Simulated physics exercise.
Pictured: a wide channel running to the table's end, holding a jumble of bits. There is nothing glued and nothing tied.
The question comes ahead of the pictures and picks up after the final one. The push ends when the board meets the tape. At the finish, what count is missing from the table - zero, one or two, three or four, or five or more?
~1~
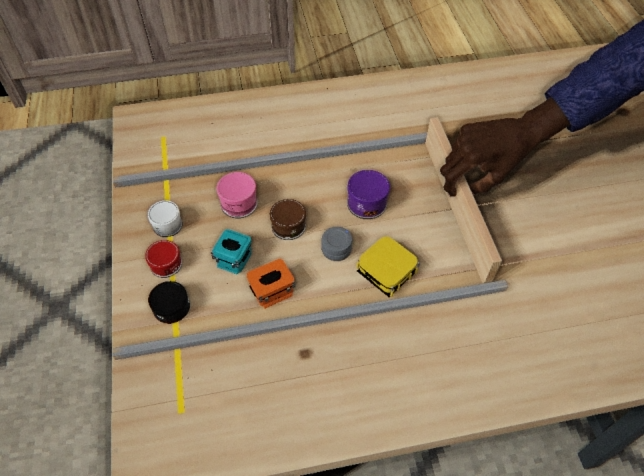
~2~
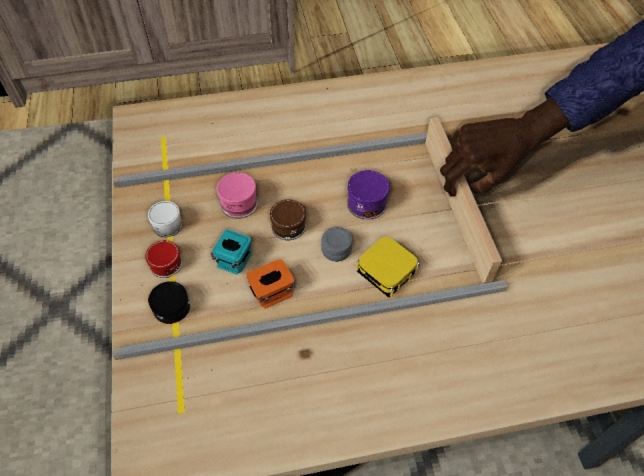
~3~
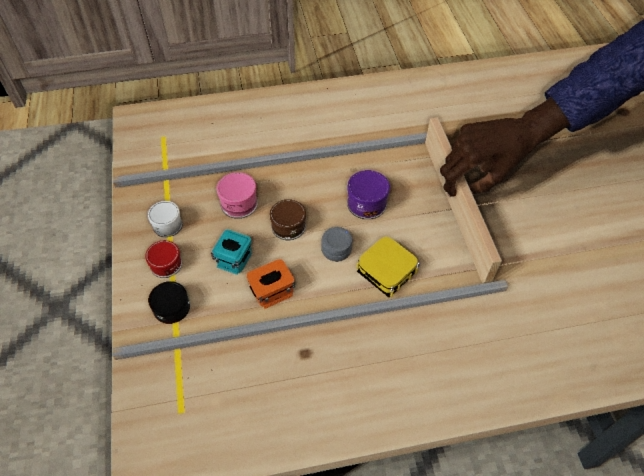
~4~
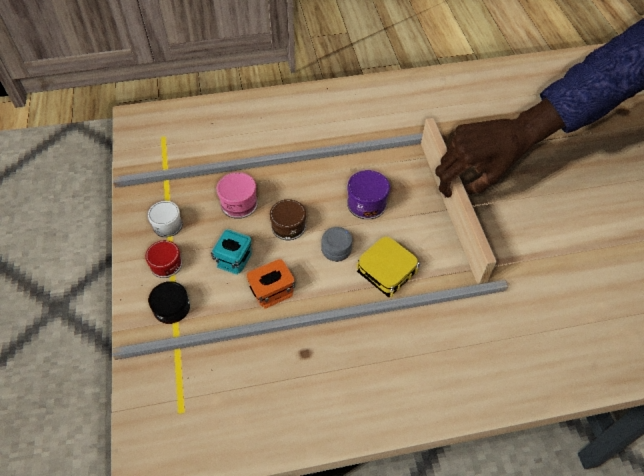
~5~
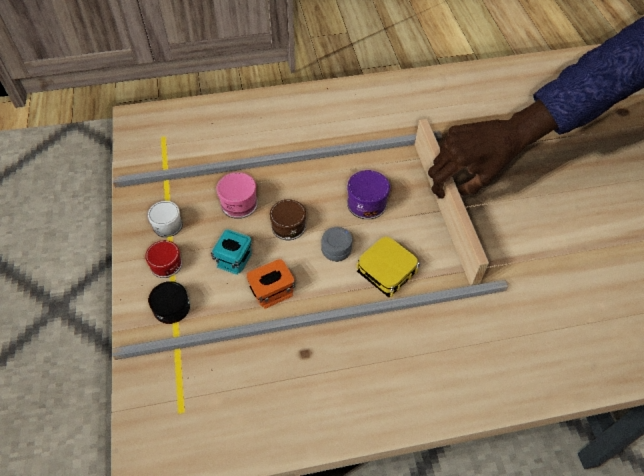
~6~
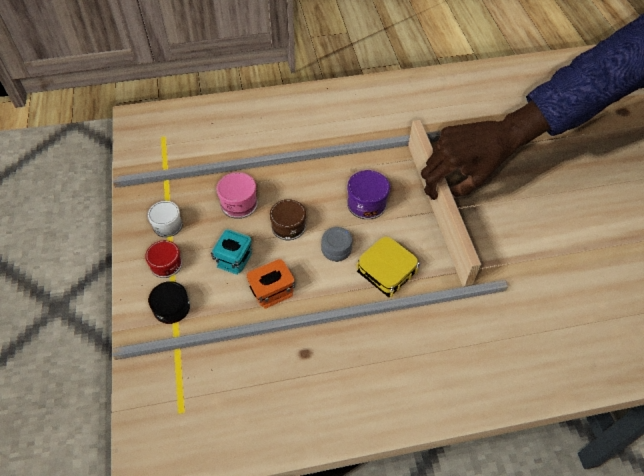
Missing: Three or four.
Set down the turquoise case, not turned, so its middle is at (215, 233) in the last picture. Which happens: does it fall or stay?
From that start the object is safe.
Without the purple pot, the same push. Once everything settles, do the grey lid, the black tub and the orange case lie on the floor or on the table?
Grey lid still up, black tub down, orange case down.
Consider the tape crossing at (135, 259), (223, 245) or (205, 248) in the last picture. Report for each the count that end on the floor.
Respectively 6, 0 and 1.
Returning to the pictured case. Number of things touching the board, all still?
It's touching 4 at the end.
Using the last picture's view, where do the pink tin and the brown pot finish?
The pink tin comes to rest at (146, 193), and the brown pot comes to rest at (118, 253).
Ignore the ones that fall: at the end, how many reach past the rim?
3 of them.
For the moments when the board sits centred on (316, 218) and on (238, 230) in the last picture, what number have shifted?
5 by the first point, 9 by the second.
Soon after, none off yet; red pot at rest near (164, 259); black tub at rest near (170, 303); white tin at rest near (166, 219).
In the end, the number that fall off is three or four; gone, orange case, black tub and red pot.
